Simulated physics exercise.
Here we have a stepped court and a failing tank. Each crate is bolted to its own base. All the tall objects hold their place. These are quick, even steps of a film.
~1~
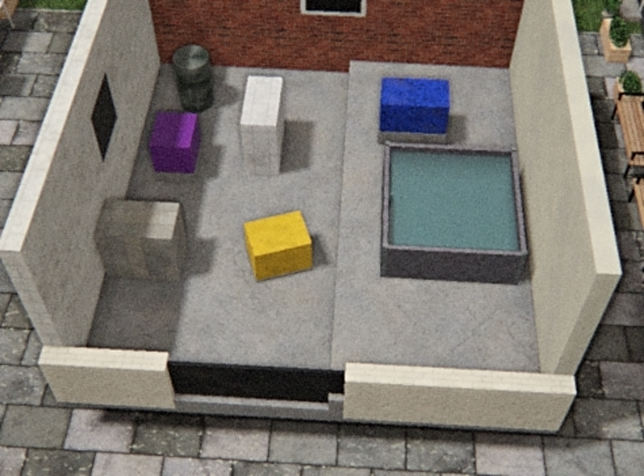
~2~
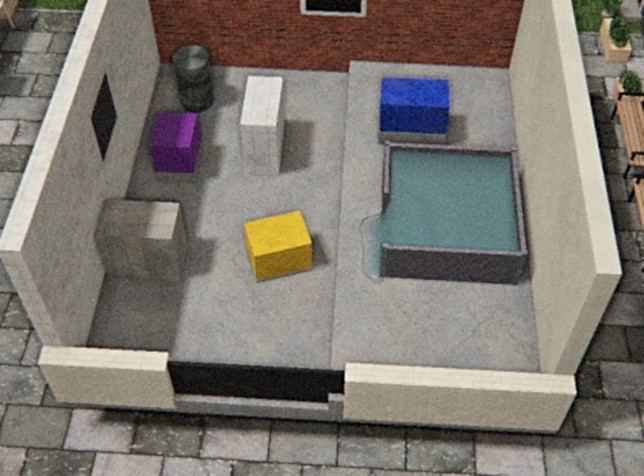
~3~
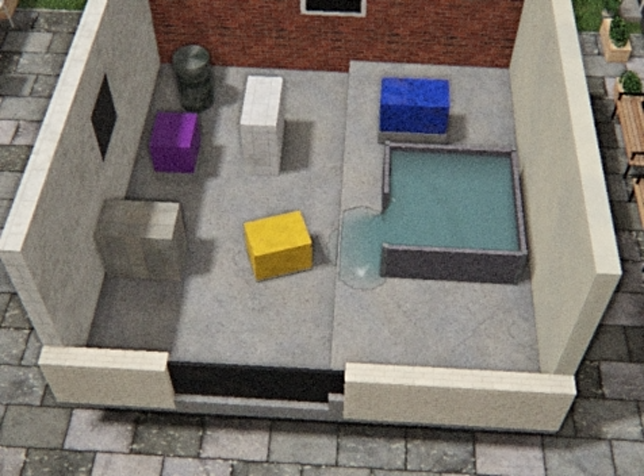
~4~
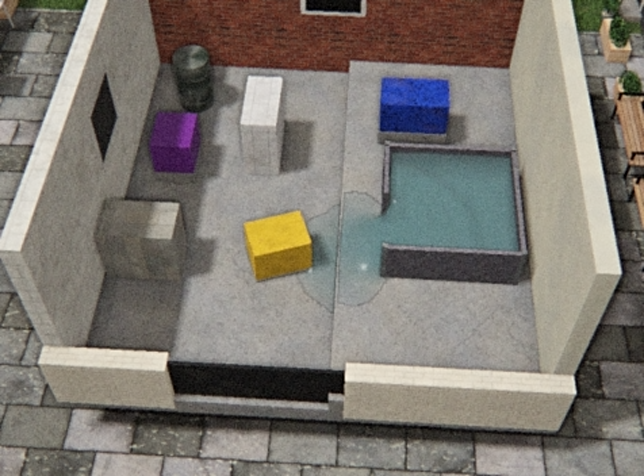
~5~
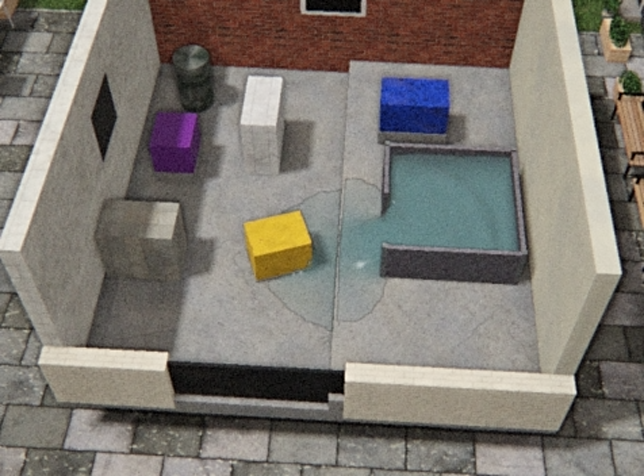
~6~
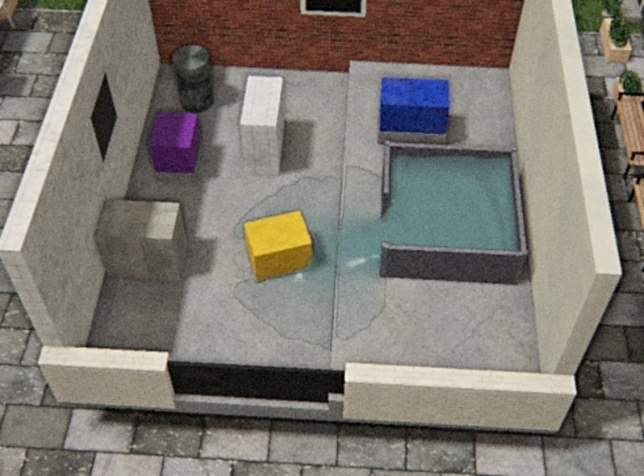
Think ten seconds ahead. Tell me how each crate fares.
One by one: The yellow crate gets wet; the blue crate stays dry; the purple crate stays dry.
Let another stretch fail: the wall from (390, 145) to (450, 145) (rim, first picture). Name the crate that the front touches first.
That is the crate marked blue.
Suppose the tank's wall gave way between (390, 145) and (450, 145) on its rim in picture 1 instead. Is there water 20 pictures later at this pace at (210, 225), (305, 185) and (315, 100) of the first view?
In that order: Flooded, flooded, awash.
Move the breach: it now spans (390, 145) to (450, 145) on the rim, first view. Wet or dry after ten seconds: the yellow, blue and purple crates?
Yellow is soaked, blue is wetted, purple stays dry.
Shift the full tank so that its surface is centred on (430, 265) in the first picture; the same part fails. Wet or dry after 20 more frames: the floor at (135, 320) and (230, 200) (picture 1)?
As listed: Under water, covered.
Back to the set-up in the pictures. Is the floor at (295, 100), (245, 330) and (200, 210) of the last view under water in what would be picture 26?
As listed: Covered, under water, flooded.
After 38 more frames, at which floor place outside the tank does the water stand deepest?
Around (327, 329).
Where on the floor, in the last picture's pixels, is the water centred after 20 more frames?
Close to (312, 248).
A moment on, water covers 25 % of the floor; the yellow crate water round its plinth, the blue crate not reached, the purple crate water round its plinth.
Next, water covers 45 % of the floor; the yellow crate water round its plinth, the blue crate water round its plinth, the purple crate water round its plinth.
Then, water covers 55 % of the floor; the yellow crate water round its plinth, the blue crate water round its plinth, the purple crate water round its plinth.
Later, water covers 65 % of the floor; the yellow crate water round its plinth, the blue crate water round its plinth, the purple crate water round its plinth.
In the end, water covers 65 % of the floor; the yellow crate was topped, the blue crate stayed above the water, the purple crate stayed above the water.
